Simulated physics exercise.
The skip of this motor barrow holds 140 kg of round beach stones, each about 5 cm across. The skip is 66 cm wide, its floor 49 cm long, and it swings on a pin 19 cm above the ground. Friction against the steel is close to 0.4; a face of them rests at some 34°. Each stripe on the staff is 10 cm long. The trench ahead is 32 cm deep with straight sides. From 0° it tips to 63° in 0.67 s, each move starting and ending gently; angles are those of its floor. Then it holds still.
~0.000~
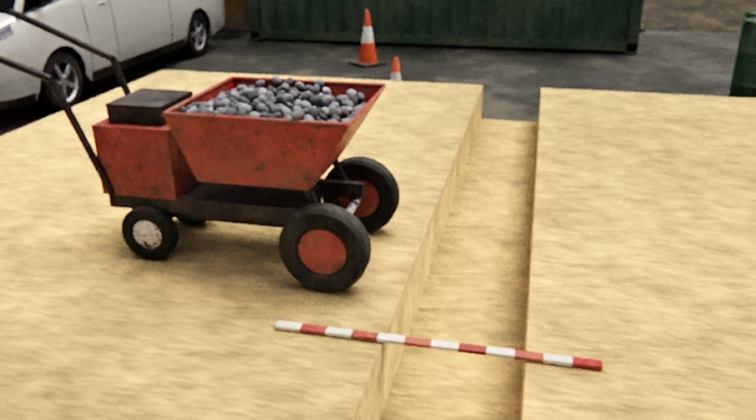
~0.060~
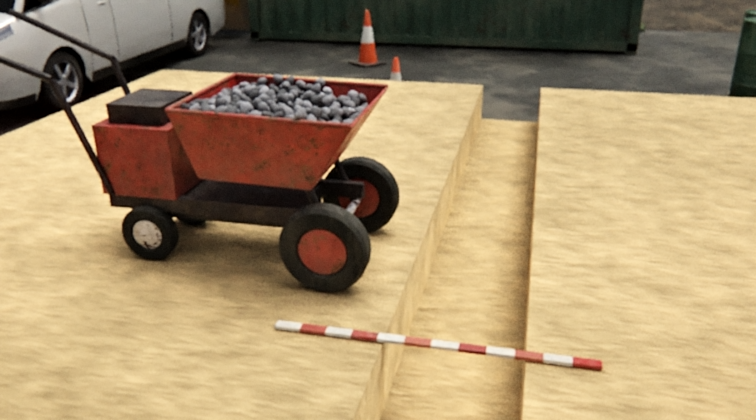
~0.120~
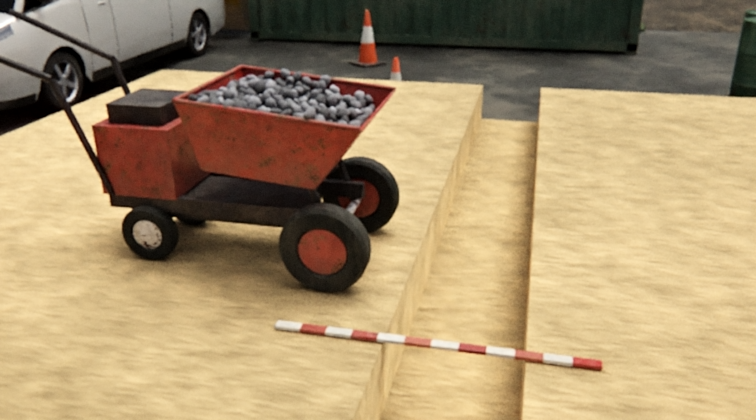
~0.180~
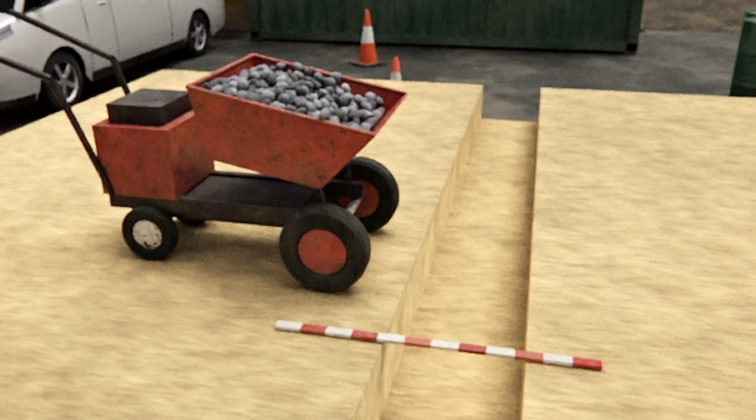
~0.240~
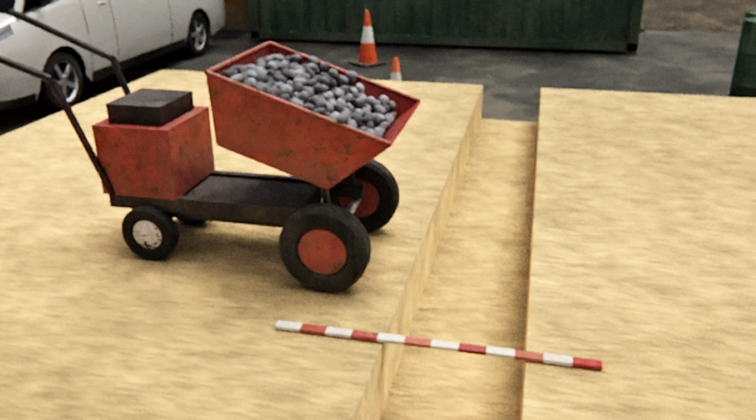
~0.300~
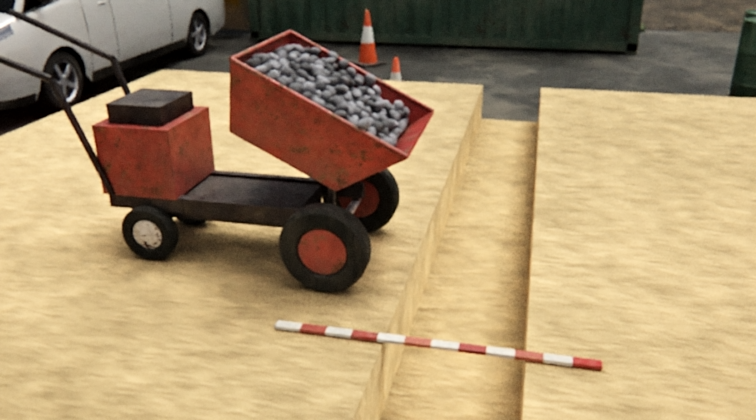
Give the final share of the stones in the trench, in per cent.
Roughly 48 per cent ends in the trench.
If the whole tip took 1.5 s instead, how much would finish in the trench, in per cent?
In that case some 70 per cent.
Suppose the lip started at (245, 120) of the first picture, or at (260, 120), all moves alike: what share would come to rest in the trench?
Near 70 per cent from the first place, 80 from the second.
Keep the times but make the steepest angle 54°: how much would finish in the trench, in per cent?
In that case some 35 per cent.
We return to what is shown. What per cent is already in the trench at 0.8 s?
About 20 per cent by then.
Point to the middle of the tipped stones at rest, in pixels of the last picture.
Near (520, 319).
After 0.5 s the floor is at 53°; 100 % in the skip; the foremost stones are at (440, 187).
After 0.8 s the floor is at 63°; 76 % in the skip, 22 % in the trench, 2 % past the trench; the foremost stones are at (551, 246).
After 1.1 s the floor is at 63°; 37 % in the skip, 27 % in the trench, 36 % past the trench; the foremost stones are at (723, 291).
After 3.1 s the floor is at 63°; 15 % in the skip, 48 % in the trench, 37 % past the trench; the foremost stones are past the picture's edge.
